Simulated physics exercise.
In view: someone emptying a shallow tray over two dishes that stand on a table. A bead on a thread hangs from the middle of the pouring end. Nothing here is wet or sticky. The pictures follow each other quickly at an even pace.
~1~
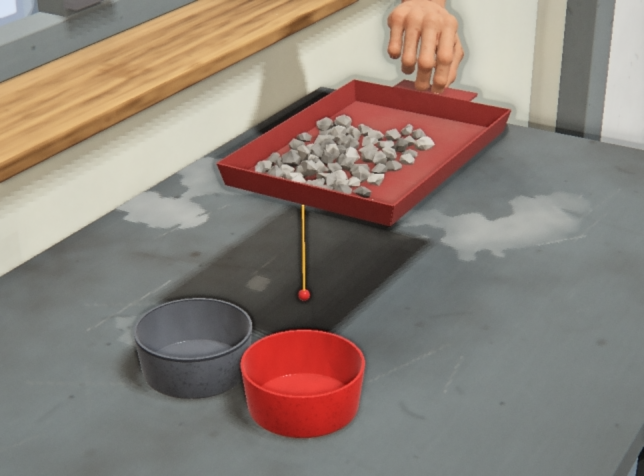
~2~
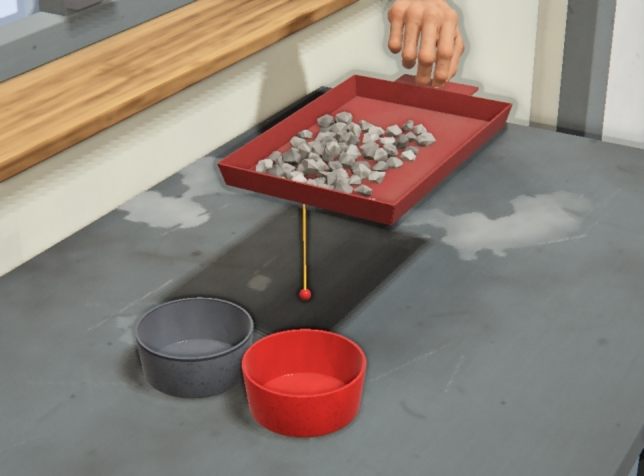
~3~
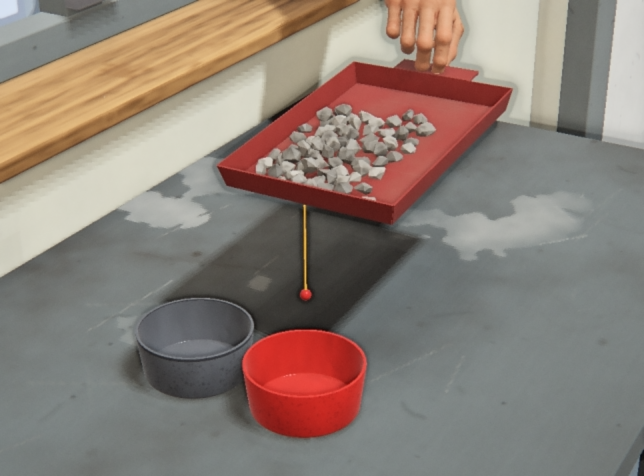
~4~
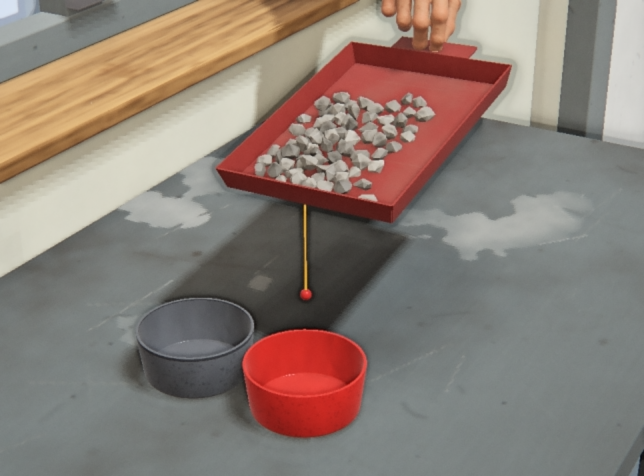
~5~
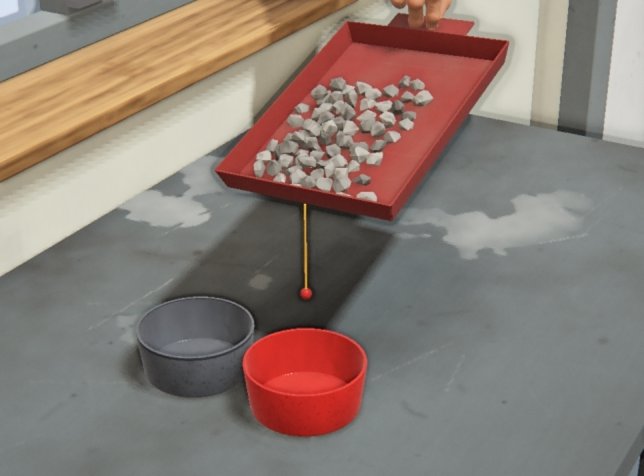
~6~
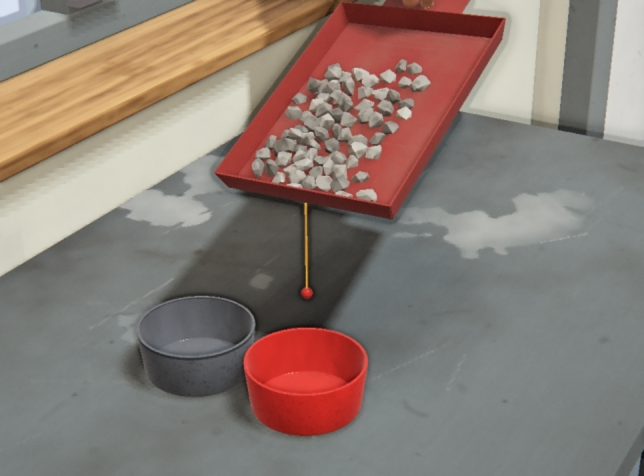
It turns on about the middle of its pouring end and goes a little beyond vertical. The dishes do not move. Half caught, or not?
The two hold the larger part of the load.
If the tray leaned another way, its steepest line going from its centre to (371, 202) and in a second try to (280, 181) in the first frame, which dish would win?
In turn: The right dish; left.
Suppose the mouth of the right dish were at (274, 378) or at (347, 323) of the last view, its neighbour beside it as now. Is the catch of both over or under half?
At the first place the smaller part, at the second less than half.
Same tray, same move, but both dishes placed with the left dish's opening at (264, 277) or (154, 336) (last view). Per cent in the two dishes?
First some 0, then 20 per cent.
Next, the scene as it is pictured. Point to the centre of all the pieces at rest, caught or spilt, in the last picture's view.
Near (227, 364).
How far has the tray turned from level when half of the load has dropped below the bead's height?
Near 105 degrees.
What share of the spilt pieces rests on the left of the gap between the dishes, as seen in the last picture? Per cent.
Some 30 per cent.
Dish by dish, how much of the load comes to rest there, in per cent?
About: Left dish 50, right dish 30 per cent.
Soon after the last picture, tray tipped steeply; nearly all on the tray; a stray few in the air.
A little later, tray tipped past a quarter turn; about a quarter on the tray; about a quarter in the right dish; about a third in the left dish; a stray few outside both; about a quarter in the air.
Later still, tray tipped past a quarter turn; about a third in the right dish; about half in the left dish; about a quarter outside both.
At rest, tray tipped past a quarter turn; about a third in the right dish; about half in the left dish; about a quarter outside both.
